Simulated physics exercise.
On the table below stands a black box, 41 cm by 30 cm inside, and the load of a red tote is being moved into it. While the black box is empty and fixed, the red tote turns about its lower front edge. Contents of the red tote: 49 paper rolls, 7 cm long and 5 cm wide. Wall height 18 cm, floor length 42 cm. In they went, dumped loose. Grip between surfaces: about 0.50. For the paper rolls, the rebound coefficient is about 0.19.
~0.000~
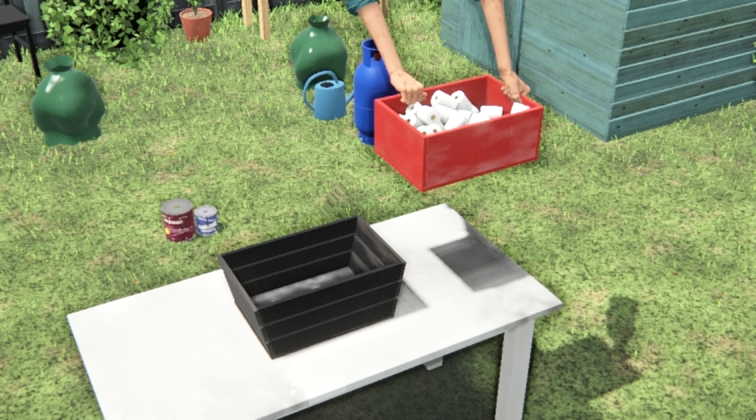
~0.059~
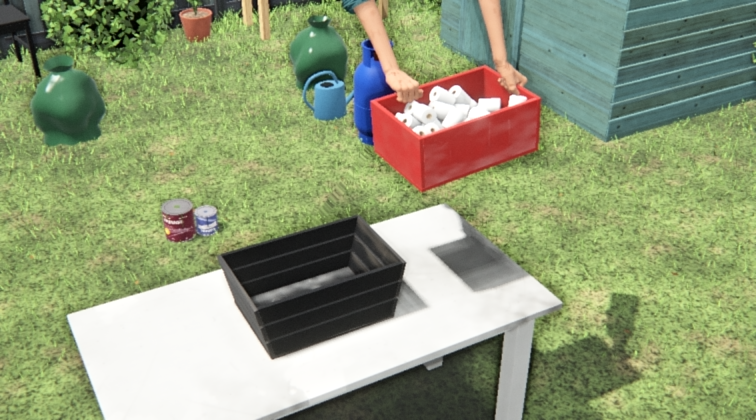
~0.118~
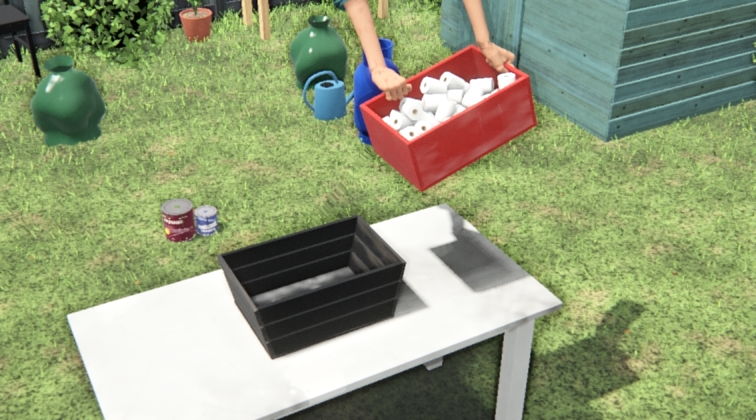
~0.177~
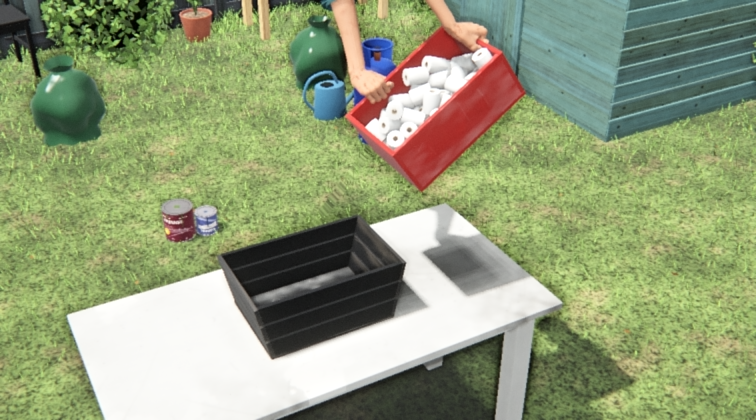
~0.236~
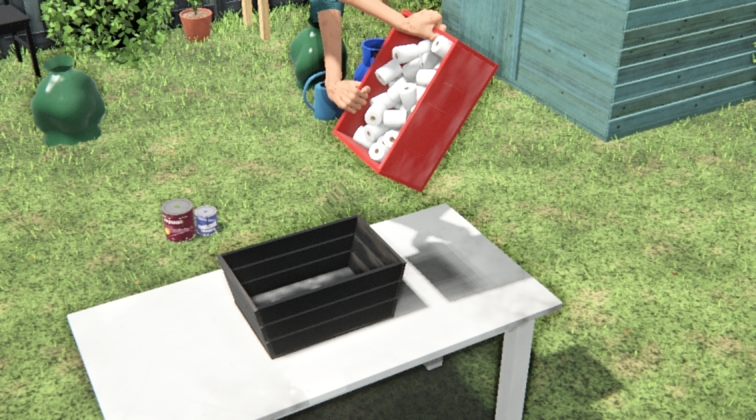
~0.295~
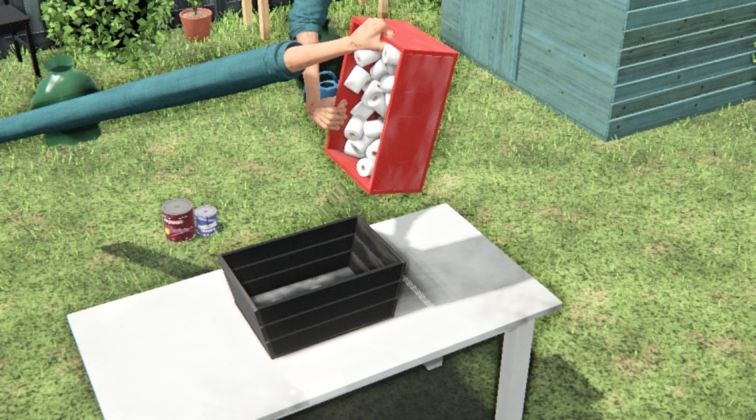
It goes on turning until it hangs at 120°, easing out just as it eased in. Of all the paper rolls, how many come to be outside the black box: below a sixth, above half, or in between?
Most likely a sixth to half of it ends up outside.
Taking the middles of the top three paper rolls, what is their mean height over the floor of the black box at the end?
Some 9 cm.
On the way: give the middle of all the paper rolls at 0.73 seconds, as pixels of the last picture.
Near (265, 310) in pixels.
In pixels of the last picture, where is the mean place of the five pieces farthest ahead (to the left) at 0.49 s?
Centre: About (252, 177) px.
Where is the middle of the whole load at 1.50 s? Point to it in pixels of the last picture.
The middle lies close to (260, 313).
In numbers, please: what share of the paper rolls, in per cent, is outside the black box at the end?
Close to 40 in a hundred of them.
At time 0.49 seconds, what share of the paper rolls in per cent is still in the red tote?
Some 40 per cent.
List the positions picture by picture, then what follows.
In the first frame (places track the rim corner closest to us here), red tote (427, 136); black box (257, 309); tipped 0°; all still inside.
Red tote (422, 137); tipped 5°, in the second frame.
Red tote (411, 141); tipped 17°, in the third frame.
Red tote (395, 152); tipped 34°, in the fourth frame.
Red tote (379, 169); tipped 55°, in the fifth frame.
Red tote (369, 190); black box (257, 309); tipped 76°; all still inside, in the sixth frame.
After 0.49 s, tilt 120°; 19 still in the red tote and 30 in the air.
After 0.73 s, tilt 120°; 2 still in the red tote, 21 in the black box, 19 outside the black box and 7 in the air.
After 1.07 s, tilt 120°; 29 in the black box and 20 outside the black box.
When it is over (at 1.50 s), 29 in the black box and 20 outside the black box. Asked share, 20 of 49, 41 per cent.
